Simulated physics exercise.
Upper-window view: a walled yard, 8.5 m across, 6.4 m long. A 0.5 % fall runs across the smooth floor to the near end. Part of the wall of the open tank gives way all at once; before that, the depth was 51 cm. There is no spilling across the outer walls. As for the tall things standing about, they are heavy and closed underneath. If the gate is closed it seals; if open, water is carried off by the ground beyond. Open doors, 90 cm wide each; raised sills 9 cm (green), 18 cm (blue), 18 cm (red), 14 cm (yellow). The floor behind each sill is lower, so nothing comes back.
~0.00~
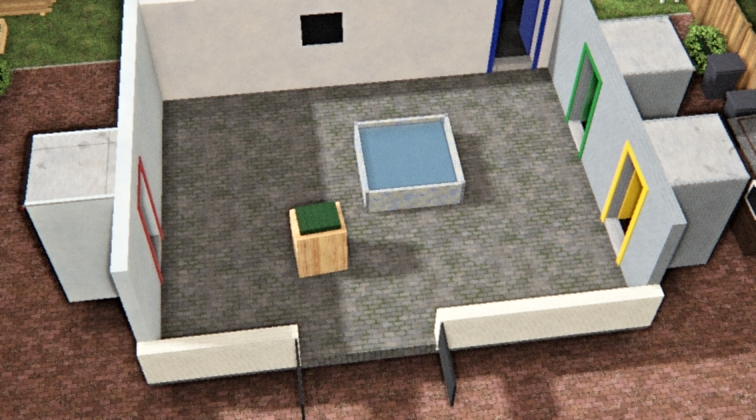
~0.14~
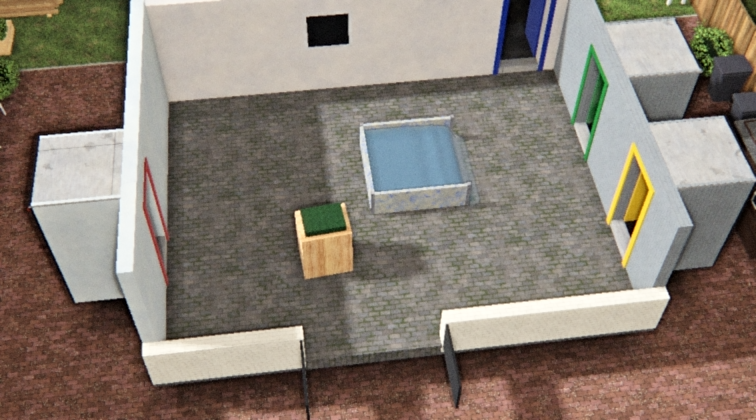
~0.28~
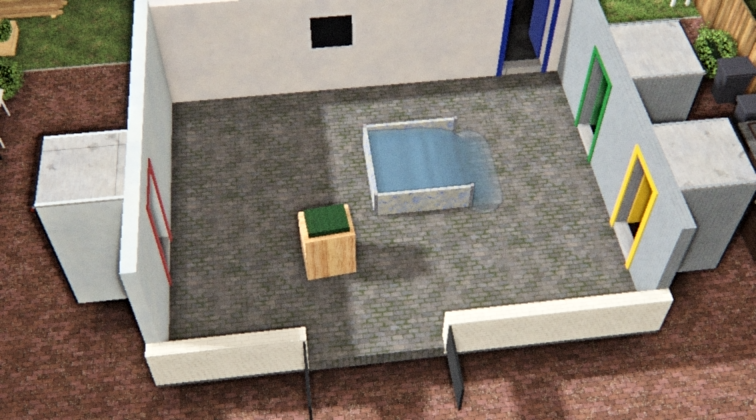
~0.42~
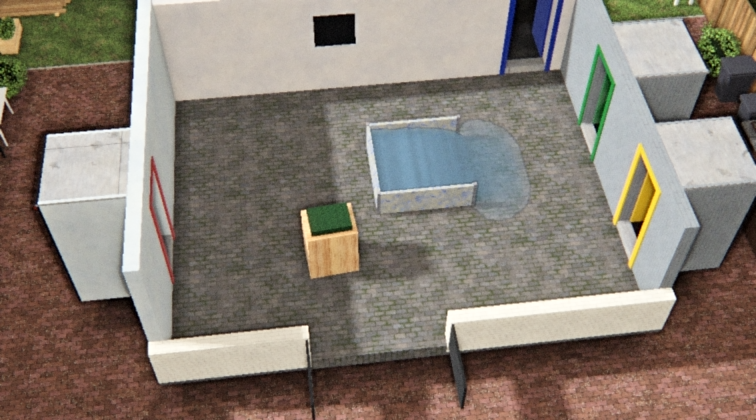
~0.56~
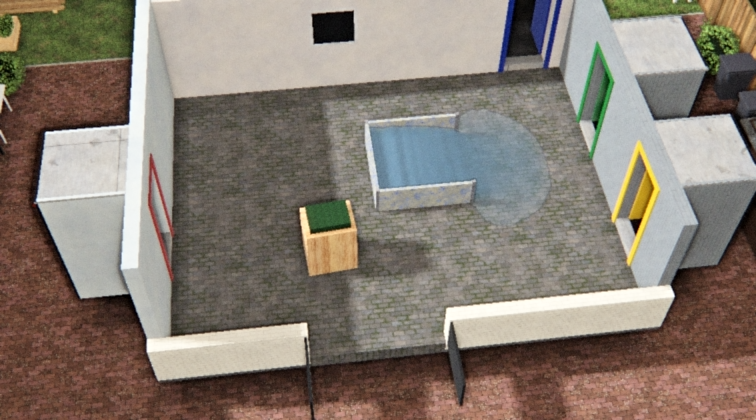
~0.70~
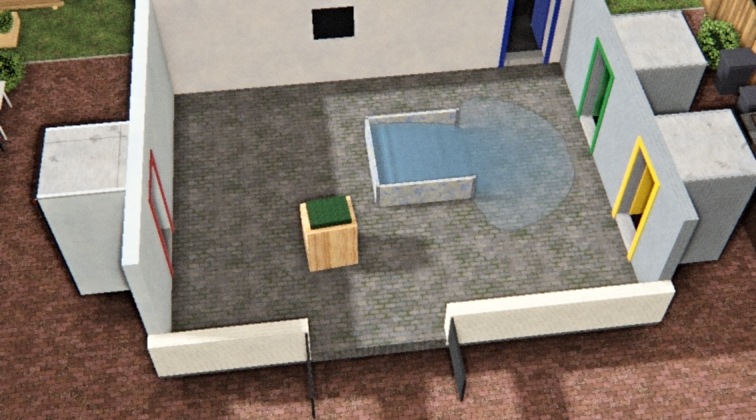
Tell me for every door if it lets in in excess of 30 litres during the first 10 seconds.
In the first 10 seconds the green door lets in over 30 litres; the blue door does not let in over 30 litres; the red door does not let in over 30 litres; the yellow door does not let in over 30 litres.
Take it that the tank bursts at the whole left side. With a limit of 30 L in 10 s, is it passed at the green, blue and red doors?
So green stays lower, blue stays lower, red stays lower.
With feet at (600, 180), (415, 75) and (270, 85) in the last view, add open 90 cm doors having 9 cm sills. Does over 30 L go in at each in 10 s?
Well, the first is on the high side, the second is on the low side, and the third is on the low side.
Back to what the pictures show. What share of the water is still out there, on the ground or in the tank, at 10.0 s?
Share still there: About 86 %.
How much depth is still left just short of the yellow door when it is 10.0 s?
Around 5.0 cm deep.
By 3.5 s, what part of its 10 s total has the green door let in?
Estimate: Around 90 per cent.
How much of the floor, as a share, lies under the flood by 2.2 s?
Covered: Roughly 25 %.
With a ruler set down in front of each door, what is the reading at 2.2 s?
In cm: Green 25, blue 6, red 0, yellow 14.
After 1.4 s water covers 20 % of the floor and is deepest (28 cm) near (594, 162); green door 19 cm at the sill, 23 L in, blue door not reached, red door not reached, yellow door not reached.
After 2.2 s water covers 25 % of the floor and is deepest (27 cm) near (559, 64); green door 25 cm at the sill, 93 L in, blue door 6 cm at the sill, 0 L in, red door not reached, yellow door 14 cm at the sill, 0 L in.
After 3.5 s water covers 25 % of the floor and is deepest (23 cm) near (645, 305); green door 15 cm at the sill, 164 L in, blue door 14 cm at the sill, 0 L in, red door not reached, yellow door 10 cm at the sill, 0 L in.
After 6.0 s water covers 55 % of the floor and is deepest (10 cm) near (616, 308); green door 7 cm at the sill, 179 L in, blue door 7 cm at the sill, 0 L in, red door not reached, yellow door 6 cm at the sill, 1 L in.
After 10.0 s water covers 85 % of the floor and is deepest (6 cm) near (182, 355); green door 3 cm at the sill, 179 L in, blue door 3 cm at the sill, 0 L in, red door not reached, yellow door 5 cm at the sill, 1 L in.
